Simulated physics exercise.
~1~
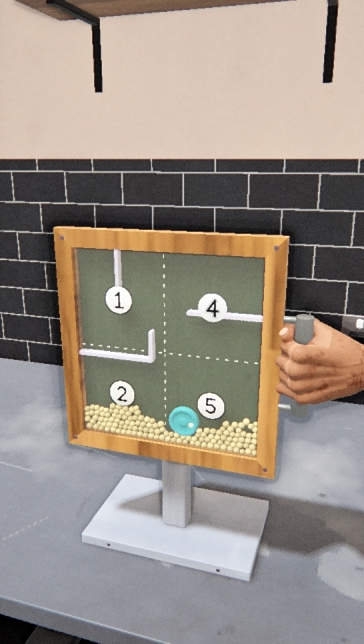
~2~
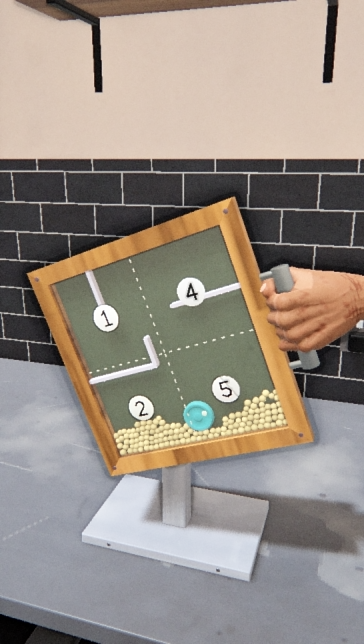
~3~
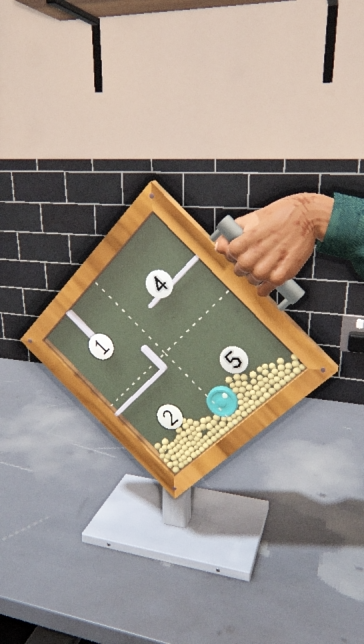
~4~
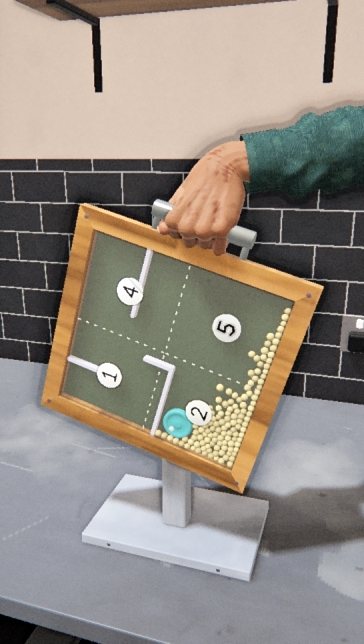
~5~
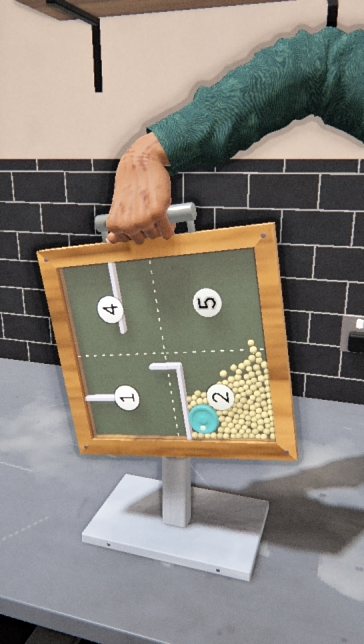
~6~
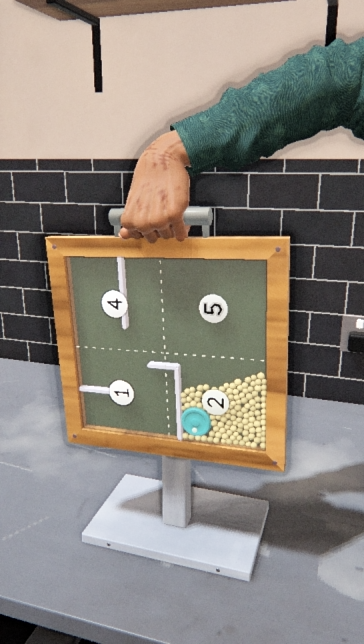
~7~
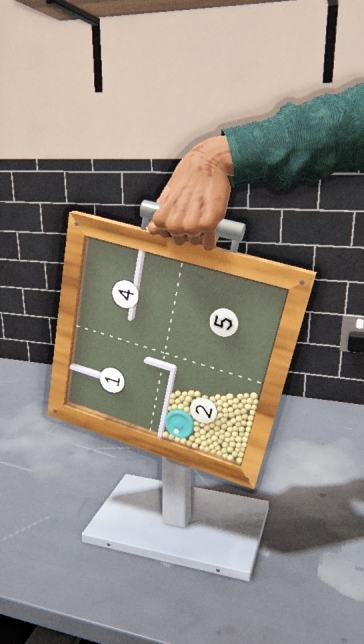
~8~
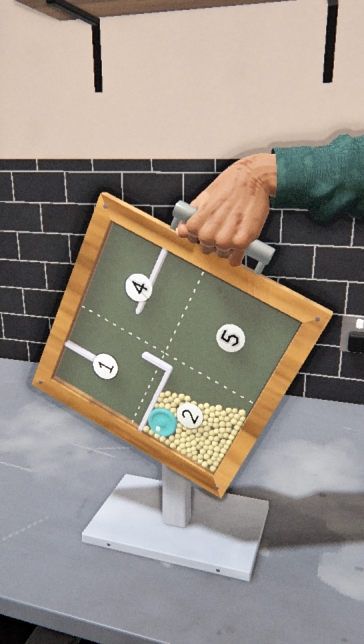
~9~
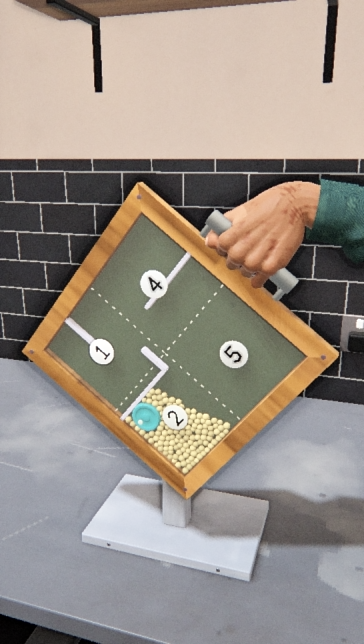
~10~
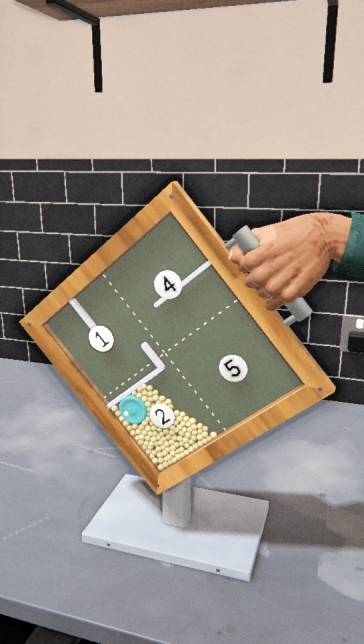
Framed box turned anticlockwise by a hand, then partway back, its pale beans and turquoise disc ending in the section marked two.
